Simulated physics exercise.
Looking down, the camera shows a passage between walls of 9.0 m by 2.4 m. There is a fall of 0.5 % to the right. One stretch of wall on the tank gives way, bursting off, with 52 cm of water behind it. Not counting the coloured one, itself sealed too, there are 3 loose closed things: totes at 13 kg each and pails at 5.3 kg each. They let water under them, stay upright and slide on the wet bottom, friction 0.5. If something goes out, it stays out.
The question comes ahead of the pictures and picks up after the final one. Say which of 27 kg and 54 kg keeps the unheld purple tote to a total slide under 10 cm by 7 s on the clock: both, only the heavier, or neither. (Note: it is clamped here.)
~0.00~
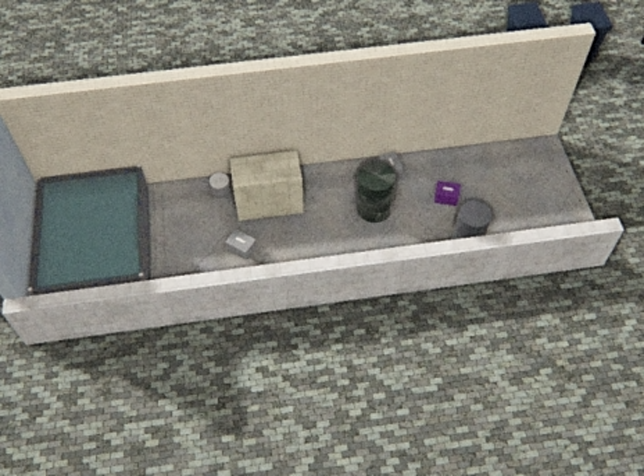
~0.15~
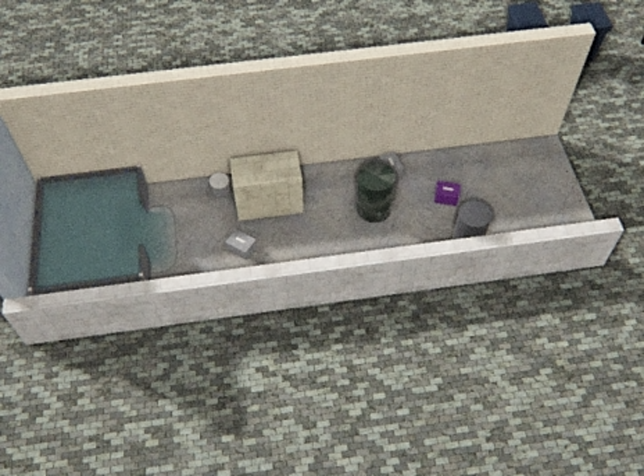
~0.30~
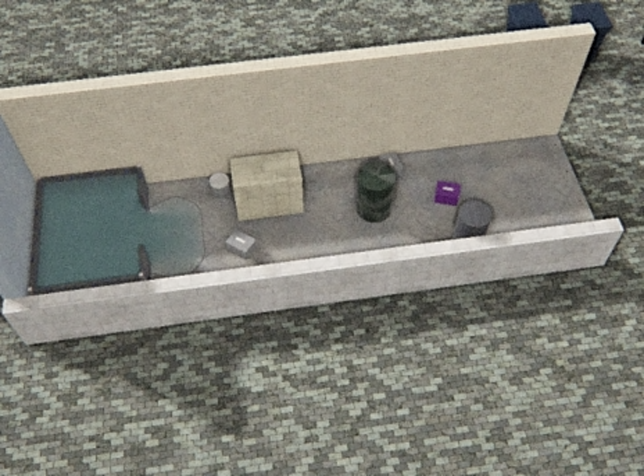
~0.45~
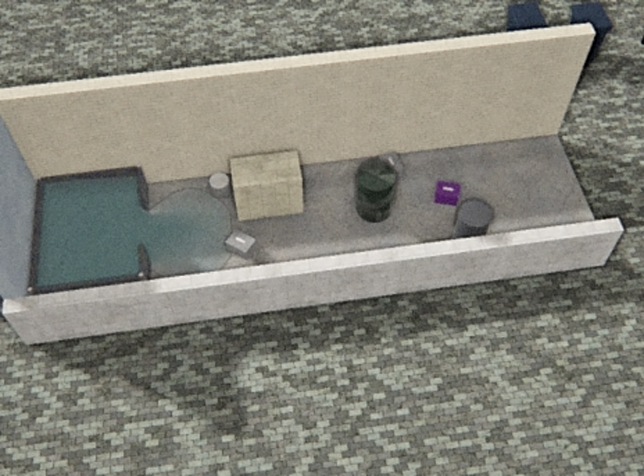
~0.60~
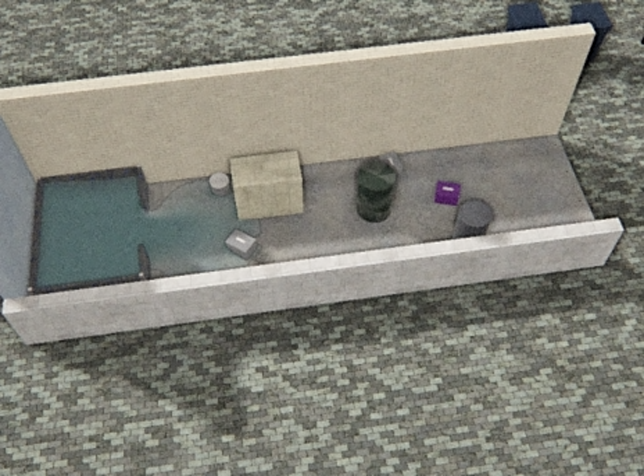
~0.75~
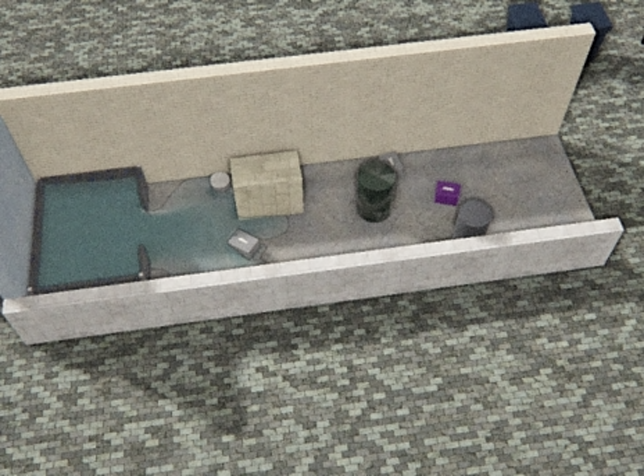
The heavy option alone works.
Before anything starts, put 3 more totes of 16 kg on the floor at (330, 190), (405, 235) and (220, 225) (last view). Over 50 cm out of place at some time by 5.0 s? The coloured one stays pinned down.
Listed order: Below the mark, above the mark and above the mark.
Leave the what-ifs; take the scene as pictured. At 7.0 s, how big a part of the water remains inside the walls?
Around 82 per cent of the water is still in there.
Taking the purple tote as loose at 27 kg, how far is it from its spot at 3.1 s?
Roughly 5 cm.
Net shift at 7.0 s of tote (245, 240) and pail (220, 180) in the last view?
Log: Item 1 at 350 cm, item 2 gone out.
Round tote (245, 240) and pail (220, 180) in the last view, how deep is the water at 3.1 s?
I'd put it at 15 cm and 11 cm respectively.
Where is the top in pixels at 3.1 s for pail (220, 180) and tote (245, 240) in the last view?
About (396, 150) for the first and (437, 205) for the second.
After 1.4 s the purple tote would be 0 cm from its start with 27 kg and 0 cm from its start with 54 kg; 0 cm of water round it then.
After 3.1 s the purple tote would be 3 cm from its start with 27 kg and 0 cm from its start with 54 kg; 8 cm of water round it then.
After 4.9 s the purple tote would be 50 cm from its start with 27 kg and 5 cm from its start with 54 kg; 7 cm of water round it then.
After 7.0 s the purple tote would be 50 cm from its start with 27 kg and 5 cm from its start with 54 kg; 7 cm of water round it then.
